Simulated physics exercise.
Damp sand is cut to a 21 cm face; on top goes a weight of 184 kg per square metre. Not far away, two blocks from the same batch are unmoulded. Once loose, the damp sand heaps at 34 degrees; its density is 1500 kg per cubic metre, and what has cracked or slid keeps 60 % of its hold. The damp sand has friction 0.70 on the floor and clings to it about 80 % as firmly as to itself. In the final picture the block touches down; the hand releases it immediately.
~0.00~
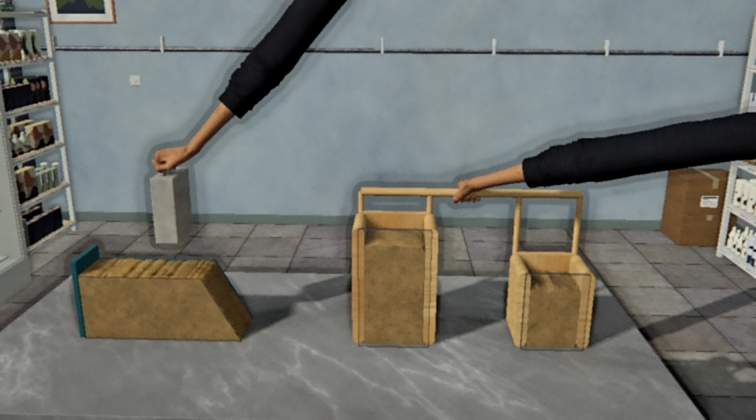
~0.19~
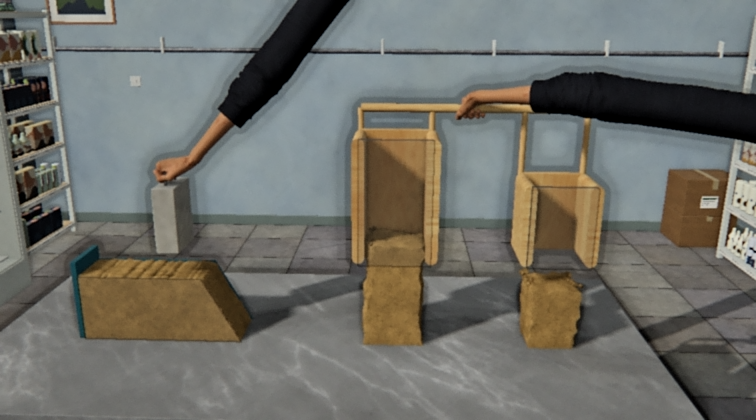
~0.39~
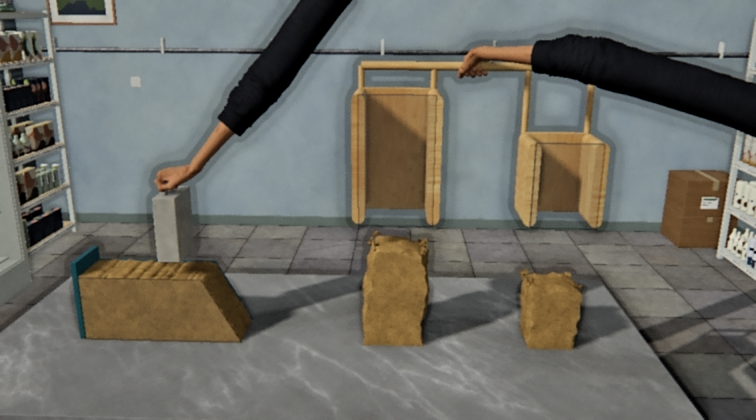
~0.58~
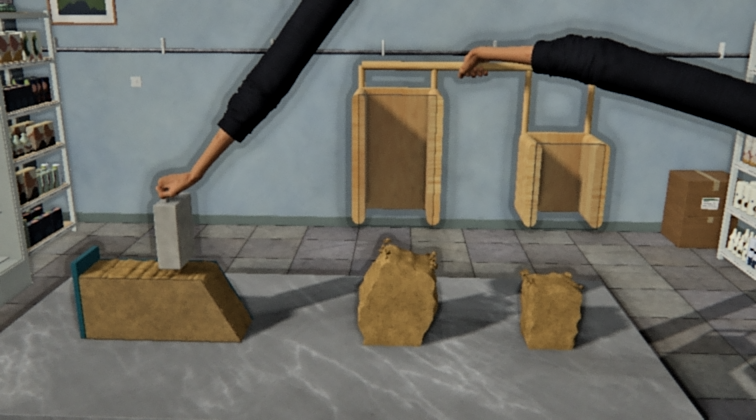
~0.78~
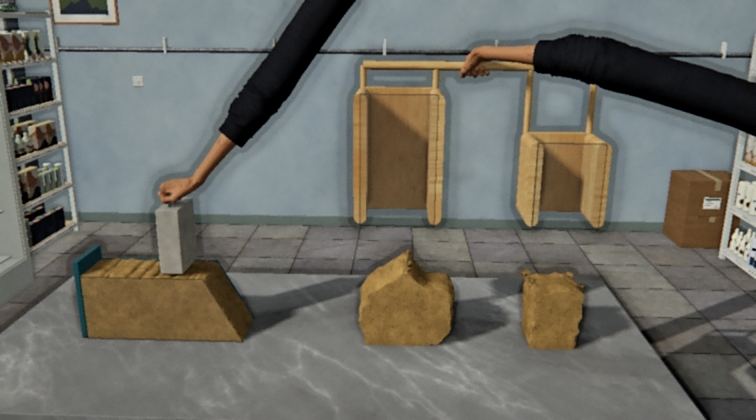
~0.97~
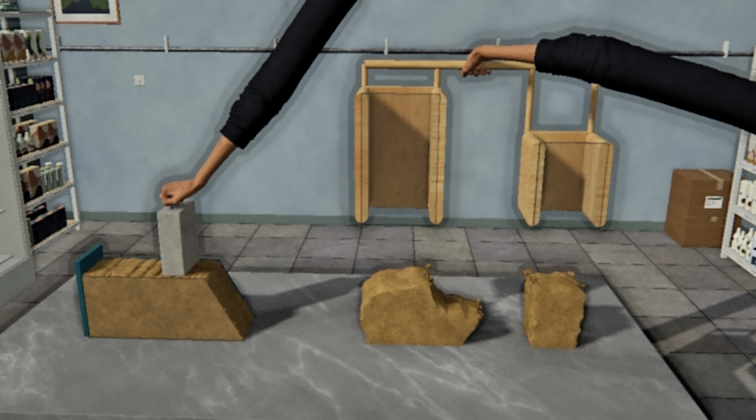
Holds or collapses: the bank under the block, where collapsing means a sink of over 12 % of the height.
The bank holds.
After 1.12 s, the block is down by 1 % of the bank's height and stands upright.
After 1.30 s, the block is down by 1 % of the bank's height and stands upright.
After 1.47 s, the block is down by 1 % of the bank's height and stands upright.
After 1.65 s, the block is down by 1 % of the bank's height and stands upright.
After 2.19 s, the block is down by 1 % of the bank's height and stands upright.
